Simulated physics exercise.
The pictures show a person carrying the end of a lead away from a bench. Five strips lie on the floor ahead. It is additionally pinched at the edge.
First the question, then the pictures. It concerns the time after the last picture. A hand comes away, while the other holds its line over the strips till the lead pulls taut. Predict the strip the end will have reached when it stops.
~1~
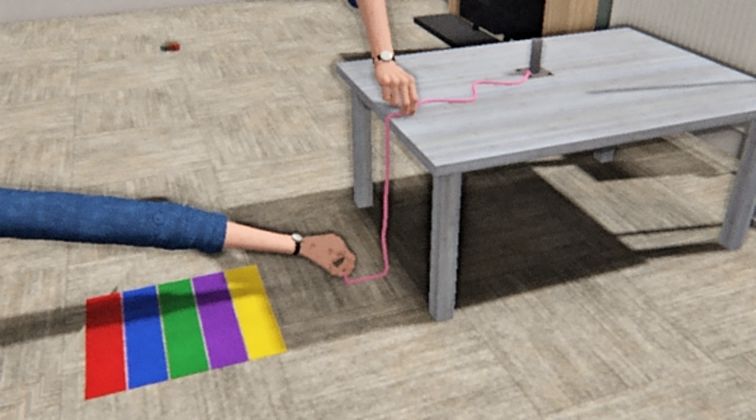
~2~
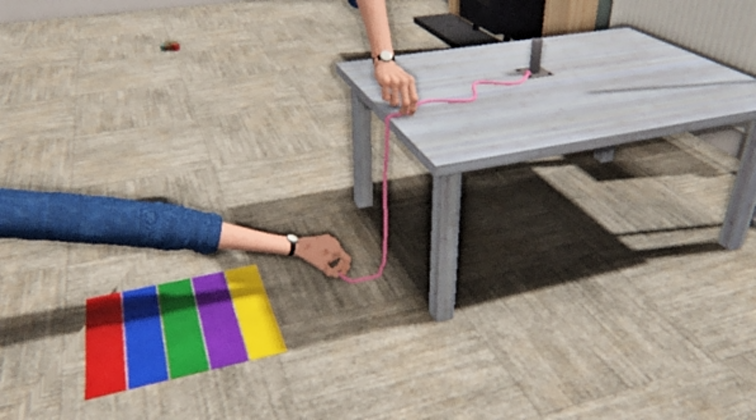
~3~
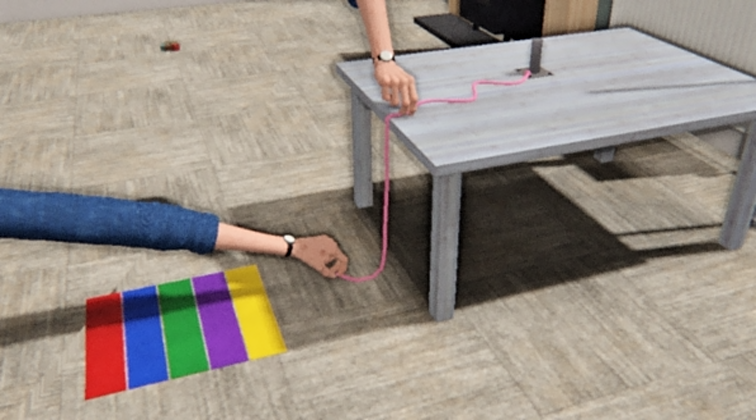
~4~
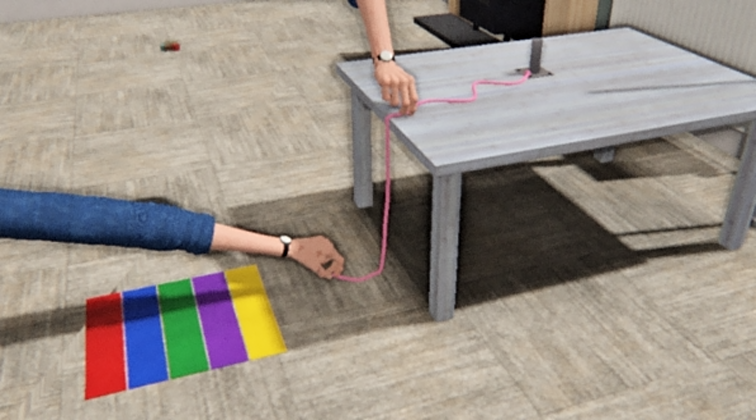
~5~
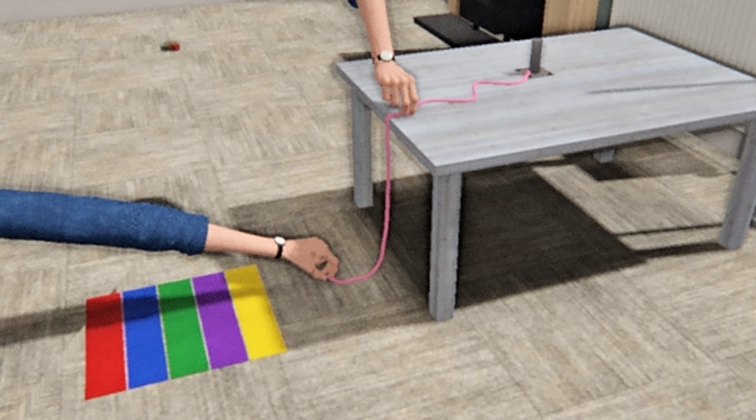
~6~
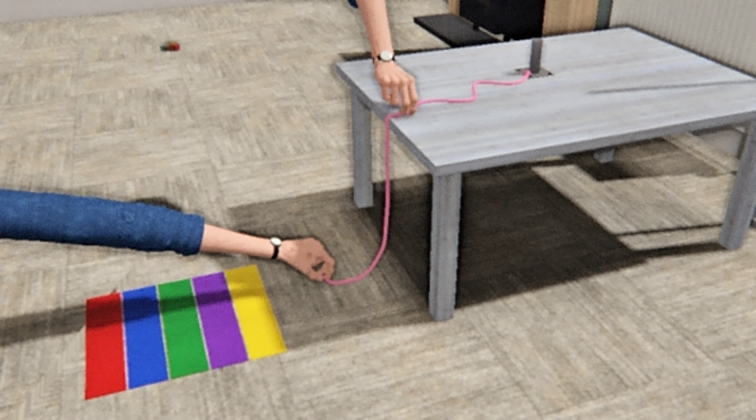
I would say the green strip.
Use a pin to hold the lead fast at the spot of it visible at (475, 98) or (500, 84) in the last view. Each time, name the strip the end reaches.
First try purple, second try green.
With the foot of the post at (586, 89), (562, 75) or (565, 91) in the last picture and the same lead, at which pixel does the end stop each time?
In order, the pixels are (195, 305), (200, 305) and (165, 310).
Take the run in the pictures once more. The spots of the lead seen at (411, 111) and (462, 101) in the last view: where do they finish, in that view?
Near (370, 126) and (422, 100).
Soon after, end near (232, 296); over purple.
Then, end near (195, 304); over green.
At full stretch, end near (173, 309); over green. It gets as far as the green strip.
